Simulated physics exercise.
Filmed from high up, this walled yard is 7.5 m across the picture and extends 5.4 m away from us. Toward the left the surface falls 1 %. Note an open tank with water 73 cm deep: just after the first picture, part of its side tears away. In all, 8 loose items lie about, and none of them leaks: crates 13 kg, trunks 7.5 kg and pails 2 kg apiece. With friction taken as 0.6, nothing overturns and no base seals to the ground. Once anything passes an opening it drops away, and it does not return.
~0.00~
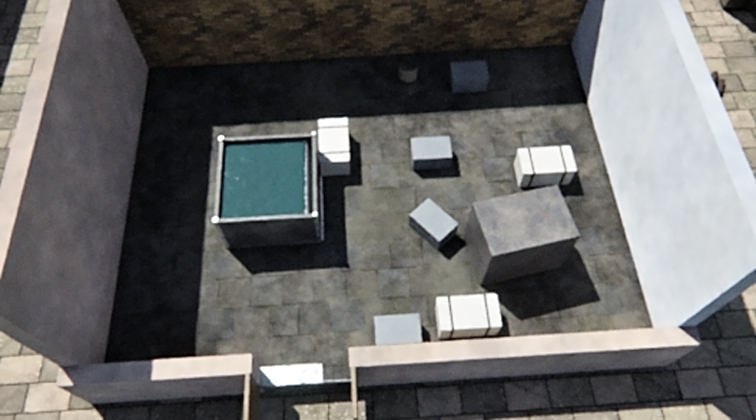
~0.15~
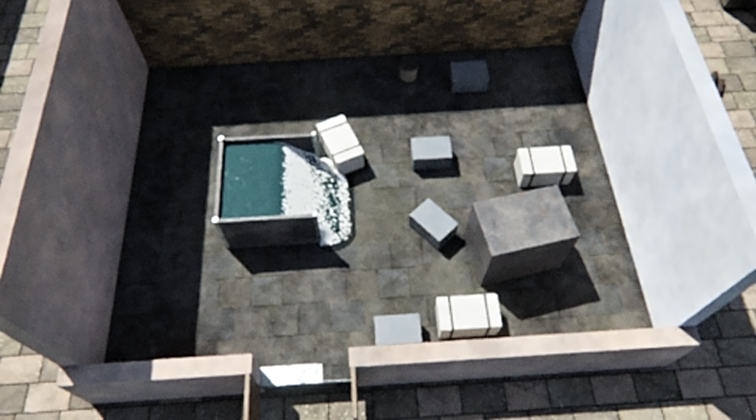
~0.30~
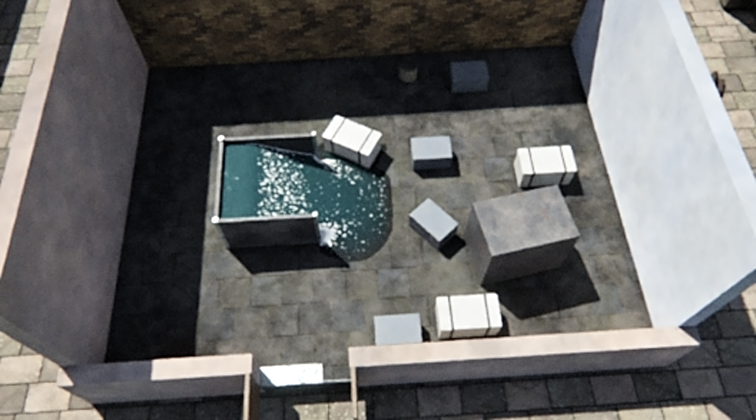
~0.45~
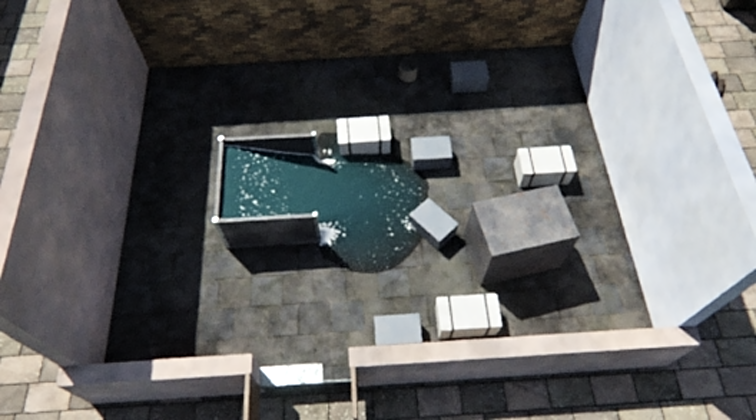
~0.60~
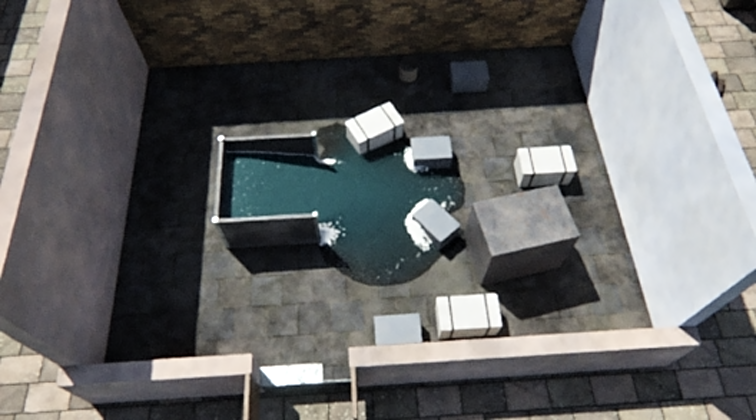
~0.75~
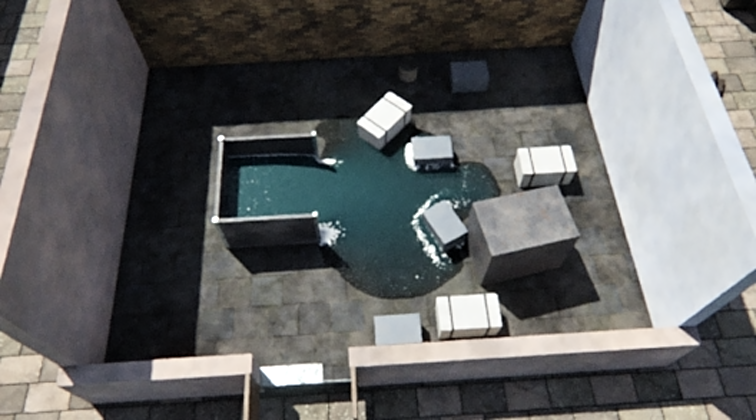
We see the right side of an open water tank give way in a walled yard, and water spreads rightward across the paving, pushing a white trunk away while turning it, then surrounding gray crates and slightly shifting one.
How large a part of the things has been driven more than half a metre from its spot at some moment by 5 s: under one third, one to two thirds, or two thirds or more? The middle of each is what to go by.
I expect the share moved that far will be two thirds or over.
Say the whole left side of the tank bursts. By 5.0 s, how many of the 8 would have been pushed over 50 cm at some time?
So the tally would be 1.
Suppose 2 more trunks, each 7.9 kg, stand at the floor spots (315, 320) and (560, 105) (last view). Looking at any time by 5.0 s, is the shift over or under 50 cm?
Result, in sequence: Not exceeded / exceeded.
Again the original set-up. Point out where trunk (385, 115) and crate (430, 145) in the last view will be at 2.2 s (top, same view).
Estimated pixels: (449, 53) and (547, 97).
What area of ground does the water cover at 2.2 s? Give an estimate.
Flooded: Near 22 m2.
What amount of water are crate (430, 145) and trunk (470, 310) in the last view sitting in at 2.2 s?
Around 5 cm and 9 cm.
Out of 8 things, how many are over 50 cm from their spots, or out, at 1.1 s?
1.
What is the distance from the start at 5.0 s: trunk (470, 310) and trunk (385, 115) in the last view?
In turn: 80 cm, 200 cm.
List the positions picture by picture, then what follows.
In the first frame, a trunk at (334, 140) rests on the ground; a crate at (434, 219) rests on the ground; 1.7 m2 under water; 0 of 8 have shifted.
In the second frame, a trunk at (340, 138), on the bottom, 10 cm from its start; a crate at (434, 219) rests on the ground; 2.4 m2 under water; 1 of 8 have shifted.
In the third frame, a trunk at (352, 135), on the bottom, 29 cm from its start; a crate at (434, 219), on the bottom; water covers 3.6 m2; 1 of 8 have shifted.
In the fourth frame, a trunk at (364, 130) rests on the ground, 50 cm from its start; a crate at (434, 219), on the bottom; 4.9 m2 under water; 1 of 8 have shifted.
In the fifth frame, a trunk at (375, 122) rests on the ground, 71 cm from its start; a crate at (436, 220), on the bottom; 6.3 m2 under water; 1 of 8 have shifted.
In the sixth frame, a trunk at (385, 114) rests on the ground, 92 cm from its start; a crate at (445, 222) rests on the ground, 16 cm from its start; 7.9 m2 under water; 2 of 8 have shifted.
After 1.1 s 1 of 8 are over 50 cm from their spots; 1 afloat.
After 2.2 s 4 of 8 are over 50 cm from their spots; 5 afloat.
After 3.5 s 6 of 8 are over 50 cm from their spots; 7 afloat.
After 5.0 s 8 of 8 are over 50 cm from their spots, and 8 have been at some point; 6 afloat.
